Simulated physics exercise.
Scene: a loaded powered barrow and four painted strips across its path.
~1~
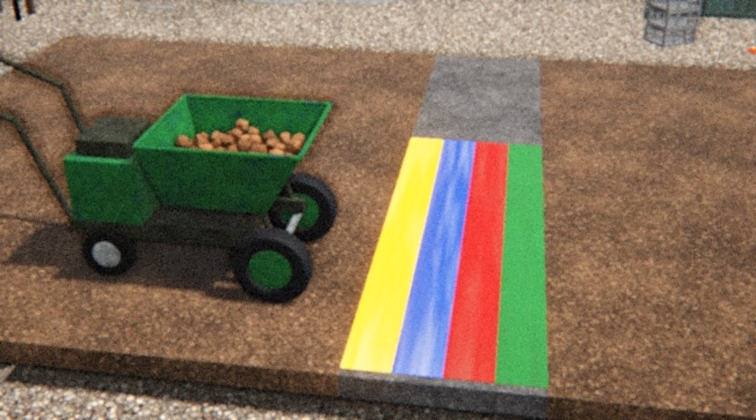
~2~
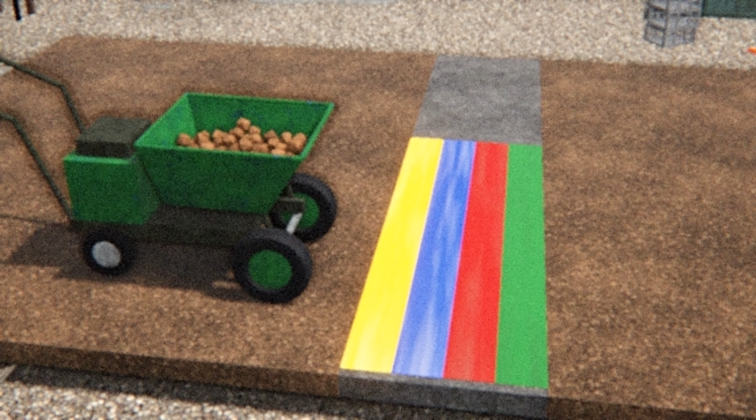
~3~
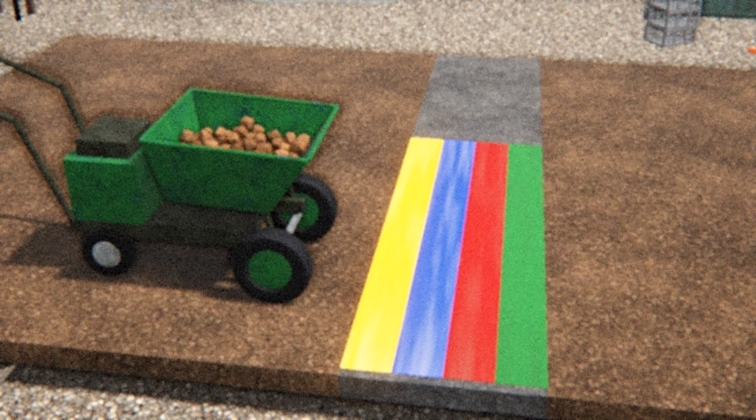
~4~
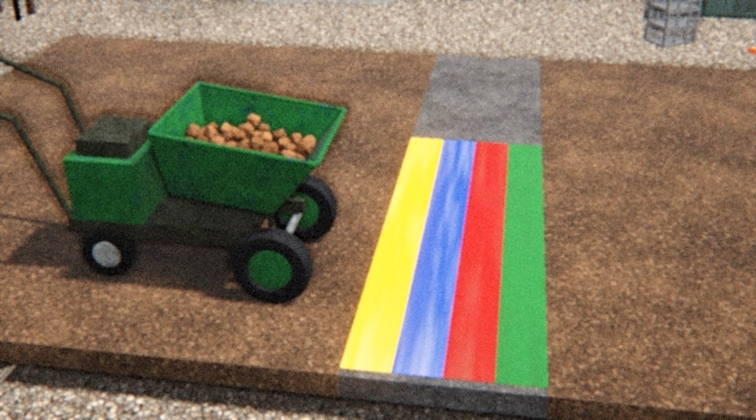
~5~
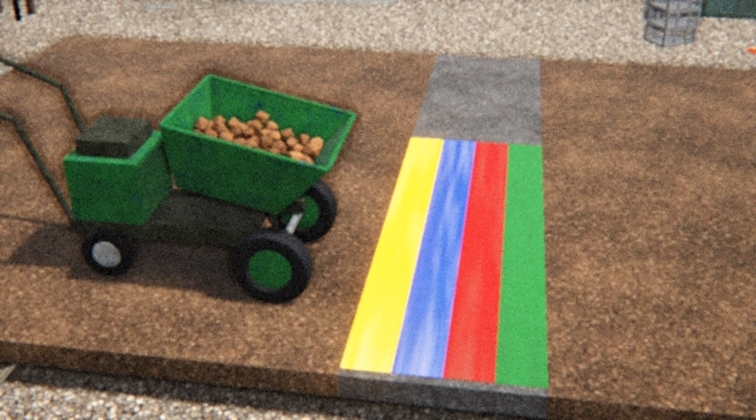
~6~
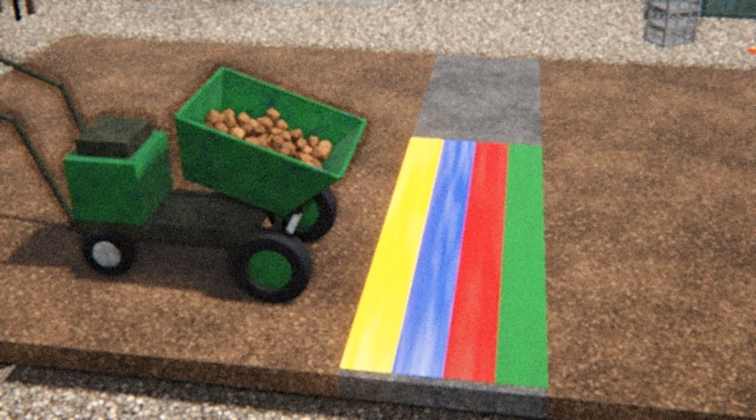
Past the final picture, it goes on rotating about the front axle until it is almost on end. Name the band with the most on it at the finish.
The blue one.
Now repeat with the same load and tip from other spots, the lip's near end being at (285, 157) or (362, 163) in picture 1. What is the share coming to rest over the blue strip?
Result: 40 in a hundred, then 0 in a hundred.
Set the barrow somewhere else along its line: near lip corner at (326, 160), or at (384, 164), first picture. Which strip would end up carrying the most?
At the first spot red, at the second that green strip.
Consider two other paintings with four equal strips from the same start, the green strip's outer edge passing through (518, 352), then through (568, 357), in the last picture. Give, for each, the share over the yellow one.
In order, 0 % and 10 %.
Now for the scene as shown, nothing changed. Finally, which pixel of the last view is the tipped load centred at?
Roughly pixel (446, 275).
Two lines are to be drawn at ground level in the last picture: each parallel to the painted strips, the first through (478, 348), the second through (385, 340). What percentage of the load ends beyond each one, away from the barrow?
Estimate: 10 %, then 70 %.
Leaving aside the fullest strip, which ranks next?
It's the red strip.
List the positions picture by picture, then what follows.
Lip of the skip (300, 159), level; top of the load (240, 157), clay clods; yellow strip (375, 335); blue strip (423, 339); red strip (472, 344); green strip (522, 348), in the first picture.
Lip of the skip (302, 159), level; top of the load (233, 153), in the second picture.
Lip of the skip (307, 161), tipped barely; top of the load (224, 151), in the third picture.
Lip of the skip (316, 165), tipped a little; top of the load (238, 137), in the fourth picture.
Lip of the skip (327, 171), tipped a little; top of the load (215, 146), in the fifth picture.
Lip of the skip (339, 178), tipped clearly; top of the load (225, 141); yellow strip (375, 335); blue strip (423, 339); red strip (472, 344); green strip (522, 348), in the sixth picture.
Just after the last frame, skip tipped steeply; every one in the skip.
A moment on, skip tipped right over; almost all in the skip; about a tenth over the blue strip.
Further on, skip tipped right over; roughly a third in the skip; just a few over the yellow strip; roughly a third over the blue strip; roughly a quarter over the red strip; just a few over the green strip; just a few off the paint.
When it is over, skip tipped right over; roughly a quarter in the skip; just a few over the yellow strip; roughly a third over the blue strip; roughly a quarter over the red strip; about a tenth over the green strip; just a few off the paint.
